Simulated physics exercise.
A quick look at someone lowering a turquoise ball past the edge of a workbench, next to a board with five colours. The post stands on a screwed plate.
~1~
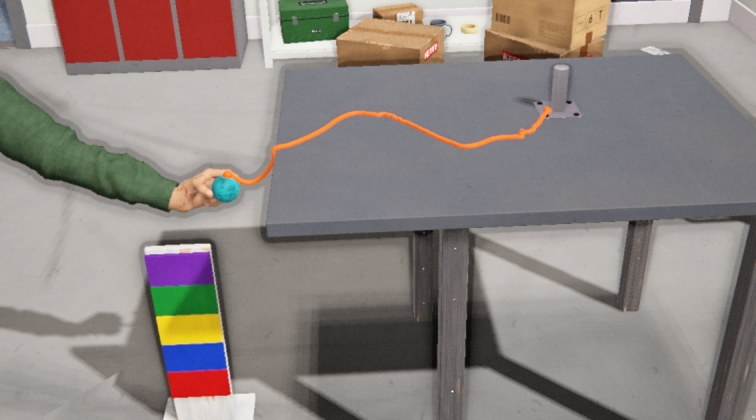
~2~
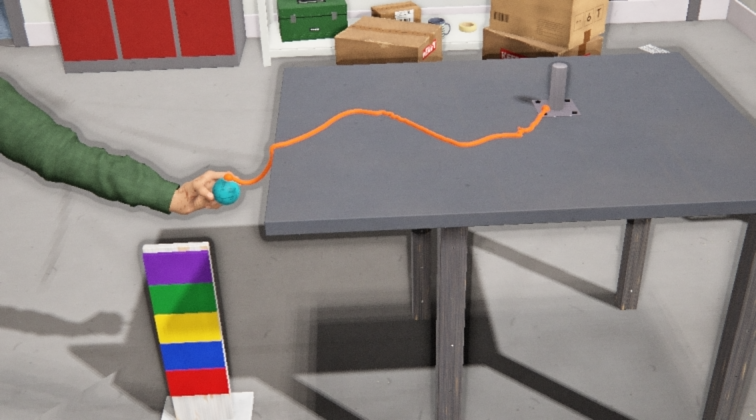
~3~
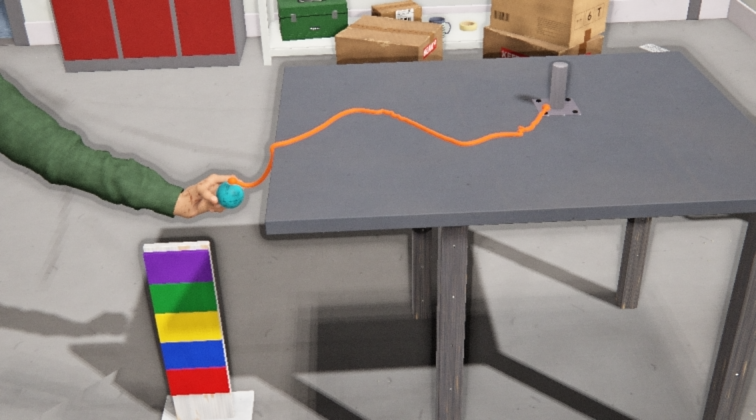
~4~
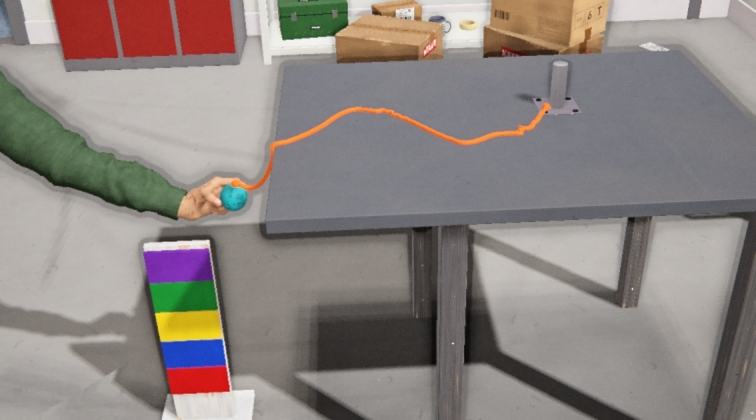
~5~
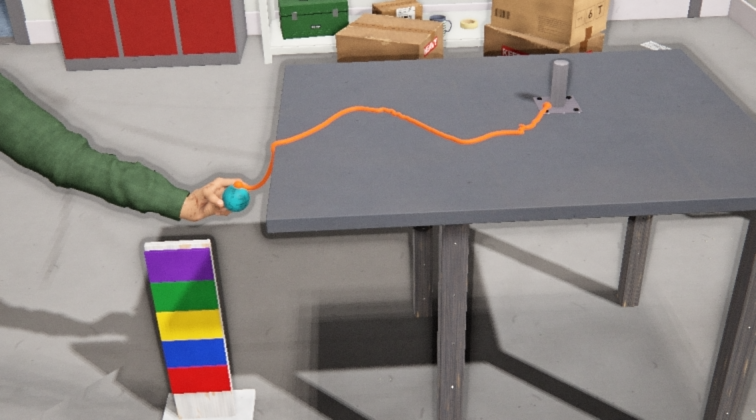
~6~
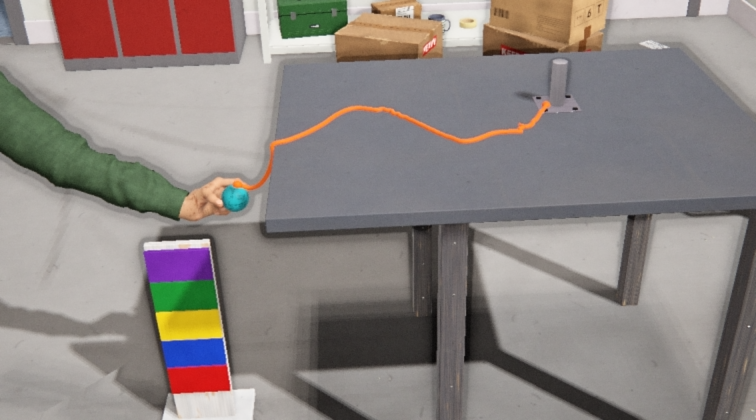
An arm in a green sleeve reaches in from the left, seen from a raised view over a workshop with a grey table, red cabinets and cardboard boxes behind. Its hand holds a turquoise ball tied to a wavy orange cord running across the tabletop to a metal post, above an upright striped purple, green, yellow, blue and red. The hand and ball shift slightly right and down, then stay nearly still.
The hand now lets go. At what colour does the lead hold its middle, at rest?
The lead holds its middle at yellow.
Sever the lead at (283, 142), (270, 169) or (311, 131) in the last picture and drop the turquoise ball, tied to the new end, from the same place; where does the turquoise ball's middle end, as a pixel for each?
Near (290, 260), (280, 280) and (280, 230).
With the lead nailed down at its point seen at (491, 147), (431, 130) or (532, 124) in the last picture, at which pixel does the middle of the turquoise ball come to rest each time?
About (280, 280), (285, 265) and (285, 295).
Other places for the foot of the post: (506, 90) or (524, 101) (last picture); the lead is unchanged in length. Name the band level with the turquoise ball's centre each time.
It would be blue; blue.
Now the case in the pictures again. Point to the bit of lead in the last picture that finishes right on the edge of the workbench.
Near (367, 109).
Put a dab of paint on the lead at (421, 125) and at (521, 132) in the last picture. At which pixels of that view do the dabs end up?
The first at (351, 128), the second at (465, 114).
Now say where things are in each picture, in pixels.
In the first picture, turquoise ball (226, 189); purple (179, 271); green (185, 301); yellow (190, 330); blue (195, 358); red (199, 385).
In the second picture, turquoise ball (226, 191); lead through (533, 125) (482, 141) (417, 127) (350, 112) (295, 141).
In the third picture, turquoise ball (230, 195).
In the fourth picture, turquoise ball (233, 198); lead through (533, 124) (483, 139) (417, 125) (350, 111) (296, 139).
In the fifth picture, turquoise ball (236, 199).
In the sixth picture, turquoise ball (235, 198); lead through (533, 122) (483, 137) (417, 123) (350, 109) (296, 138).
A little later, ball near (267, 283); level with green.
Next, ball near (313, 303); level with yellow.
Later still, ball near (281, 316); level with yellow.
When it is over, ball near (289, 314); level with yellow. At yellow.
